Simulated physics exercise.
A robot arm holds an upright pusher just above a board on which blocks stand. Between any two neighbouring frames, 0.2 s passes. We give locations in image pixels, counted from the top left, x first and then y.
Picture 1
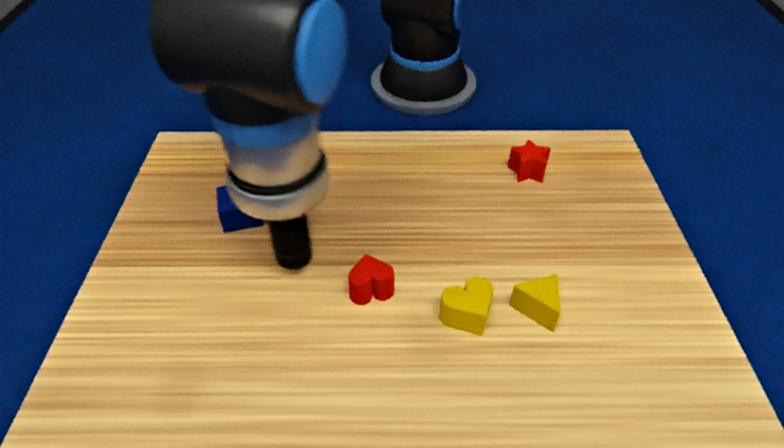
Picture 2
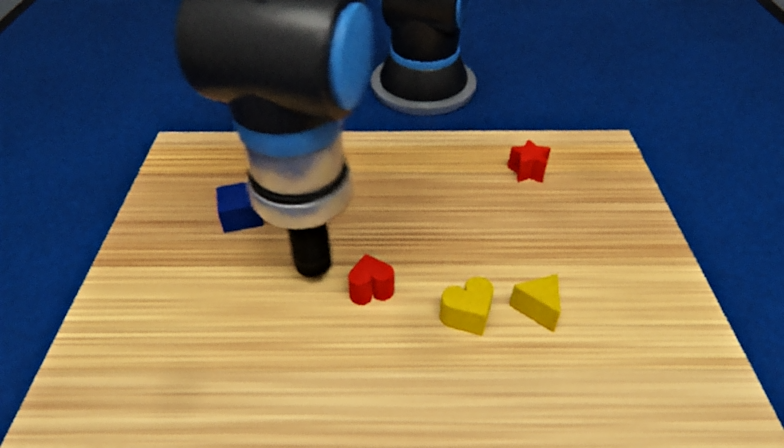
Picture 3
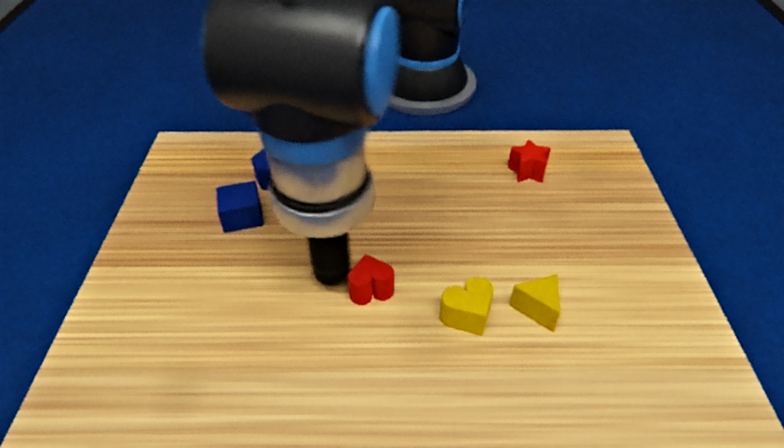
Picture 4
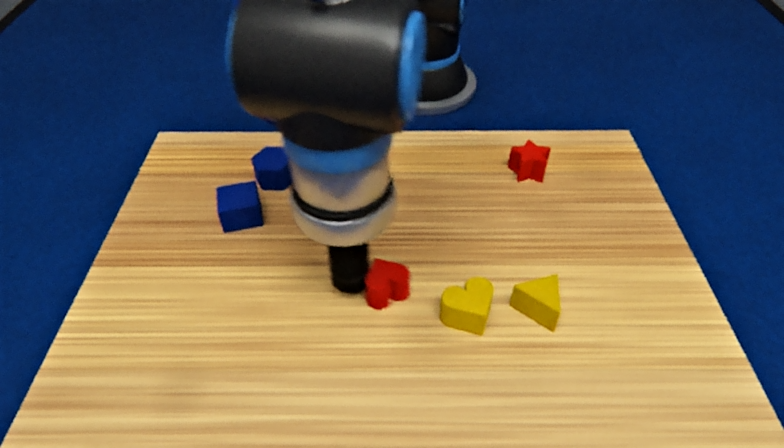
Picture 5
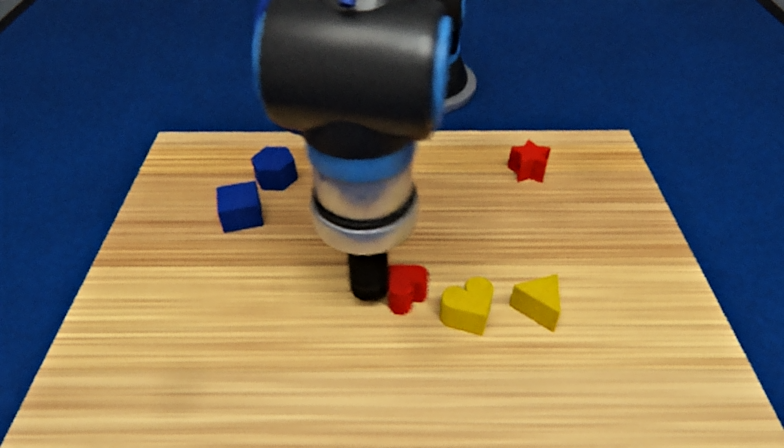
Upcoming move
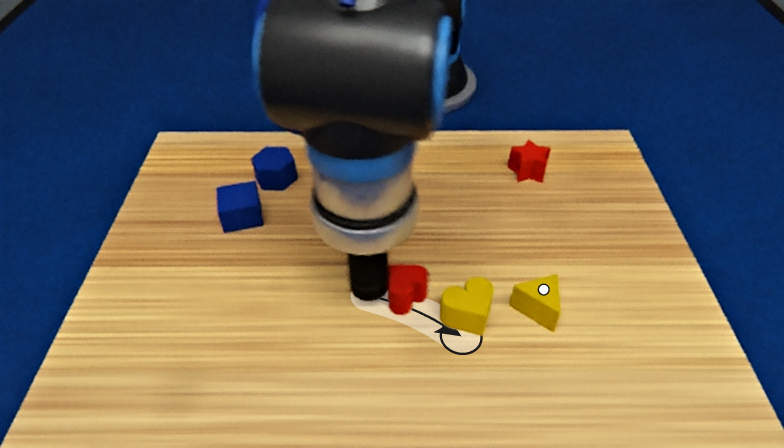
The footage shows a robot arm moving its black pusher rightward and slightly toward the viewer across a wooden board, then nudging a red heart right, nearer a yellow heart, while the other blocks stay still.
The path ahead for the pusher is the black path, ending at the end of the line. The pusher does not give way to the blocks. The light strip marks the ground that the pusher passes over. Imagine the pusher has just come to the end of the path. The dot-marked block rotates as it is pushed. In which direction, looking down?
Spins clockwise.
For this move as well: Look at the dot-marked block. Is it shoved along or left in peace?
By the last moment, the dot-marked block will have left its place.
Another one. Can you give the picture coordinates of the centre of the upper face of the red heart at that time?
It ends at (501, 307).
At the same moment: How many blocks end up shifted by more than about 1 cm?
Blocks moved: Three or more.
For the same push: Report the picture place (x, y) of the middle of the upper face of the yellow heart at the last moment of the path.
The point I'd pick in the picture is (538, 306).
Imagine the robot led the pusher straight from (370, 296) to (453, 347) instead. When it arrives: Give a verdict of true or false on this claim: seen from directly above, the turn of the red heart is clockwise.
That claim is false.
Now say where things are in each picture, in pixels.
Pusher tip (295, 257); block tops, red heart (370, 270); yellow heart (471, 295); yellow triangular block (544, 290), in the first picture.
Pusher (314, 264); blocks unchanged, in the second picture.
Pusher (332, 272); blocks unchanged, in the third picture.
Pusher (351, 279); red heart (386, 273), in the fourth picture.
Pusher (369, 287); red heart (406, 277); yellow heart (471, 295); yellow triangular block (544, 290), in the fifth picture.
Path on the board, from (370, 296) over (417, 311) to (461, 336); the dot is on the yellow triangular block.
What follows on the original path. Halfway along, pusher (419, 303); red heart (457, 289); yellow heart (495, 300), turned 15° anticlockwise.
At the end, pusher (462, 328); red heart (501, 307), turned 25° anticlockwise; yellow heart (538, 306), turned 50° anticlockwise; yellow triangular block (560, 286), turned 20° clockwise.
